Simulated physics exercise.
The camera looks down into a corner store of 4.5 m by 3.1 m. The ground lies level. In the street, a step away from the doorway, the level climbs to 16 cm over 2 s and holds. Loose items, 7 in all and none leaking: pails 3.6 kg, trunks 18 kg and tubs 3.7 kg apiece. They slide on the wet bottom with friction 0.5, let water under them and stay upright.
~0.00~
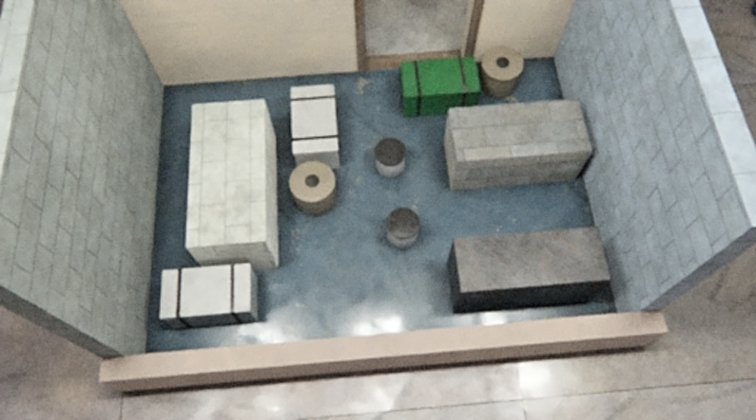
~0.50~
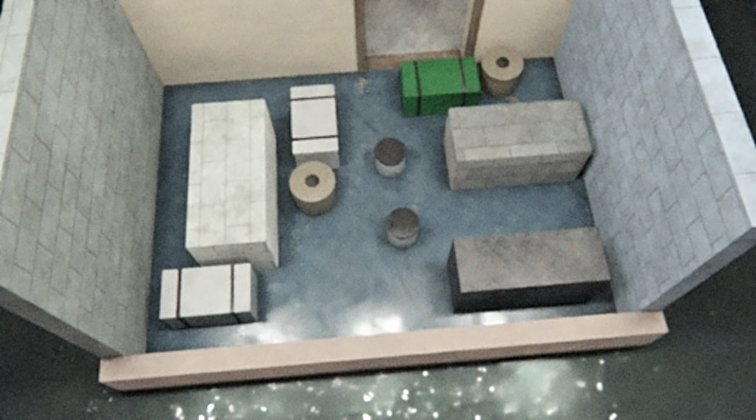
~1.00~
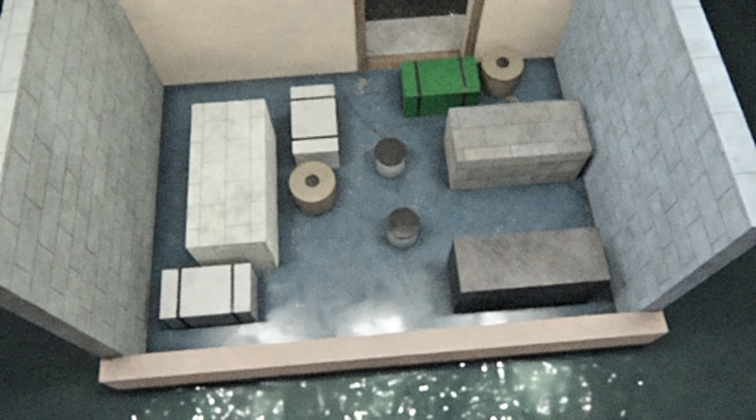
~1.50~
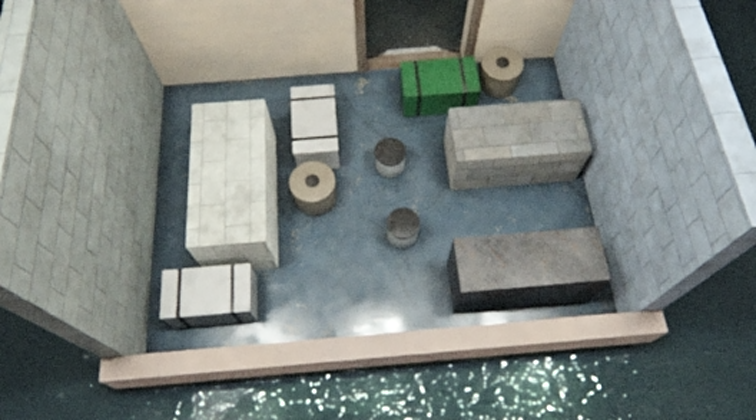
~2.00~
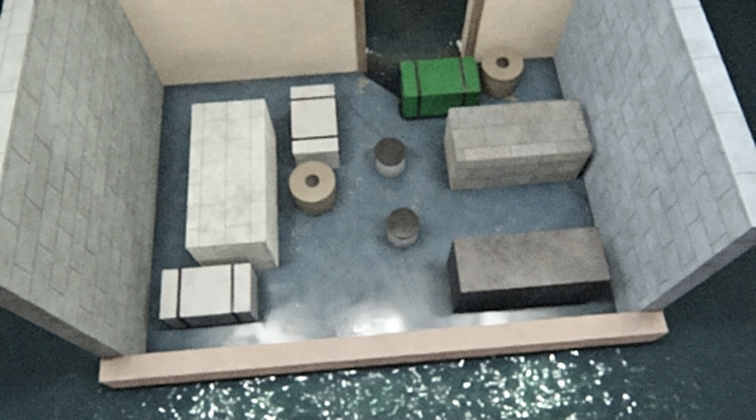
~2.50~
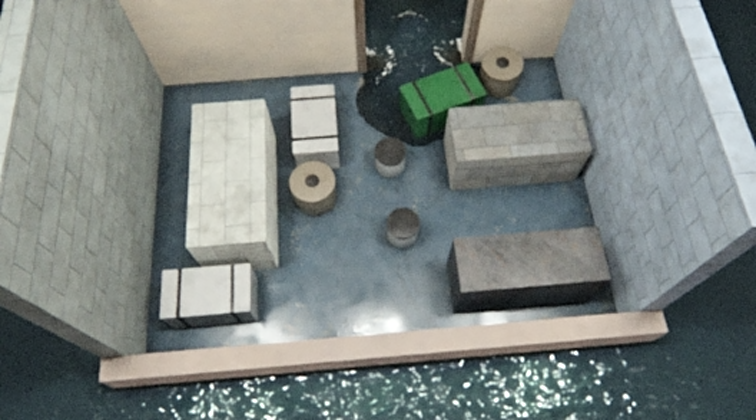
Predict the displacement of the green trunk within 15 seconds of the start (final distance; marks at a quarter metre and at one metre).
Green trunk ends far away.
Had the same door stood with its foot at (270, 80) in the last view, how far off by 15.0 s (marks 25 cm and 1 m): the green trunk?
In that case the green trunk moves a short way.
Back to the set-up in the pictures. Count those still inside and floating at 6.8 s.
5 of them.
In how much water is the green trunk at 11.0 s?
Roughly 9 cm.
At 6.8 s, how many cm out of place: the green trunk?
Roughly 30 cm by then.
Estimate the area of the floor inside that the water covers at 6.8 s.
Some 9.5 m2.
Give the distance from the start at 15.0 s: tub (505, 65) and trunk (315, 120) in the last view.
In that order: 30 cm, 60 cm.
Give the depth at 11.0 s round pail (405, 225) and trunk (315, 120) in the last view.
About 10 and 5 cm.
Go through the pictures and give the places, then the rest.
The green trunk at (440, 76) rests on the ground; 0.0 m2 under water; 0 of 7 have shifted, in the first picture.
The green trunk at (440, 76), on the bottom; 0.0 m2 under water; 0 of 7 have shifted, in the second picture.
The green trunk at (440, 76), on the bottom; water covers 0.0 m2; 0 of 7 have shifted, in the third picture.
The green trunk at (440, 76) rests on the ground; 0.0 m2 under water; 0 of 7 have shifted, in the fourth picture.
The green trunk at (440, 76) rests on the ground; 0.2 m2 under water; 0 of 7 have shifted, in the fifth picture.
The green trunk at (443, 90) rests on the ground, 18 cm from its start; water covers 0.7 m2; 1 of 7 have shifted, in the sixth picture.
After 3.5 s the green trunk is near (453, 98), 0.3 m from its start, aground; 0 afloat.
After 6.8 s the green trunk is near (448, 97), 0.3 m from its start, afloat; 5 afloat.
After 11.0 s the green trunk is near (350, 222), 1.9 m from its start, afloat; 5 afloat.
After 15.0 s the green trunk is near (211, 281), 3.1 m from its start, afloat; 7 afloat.
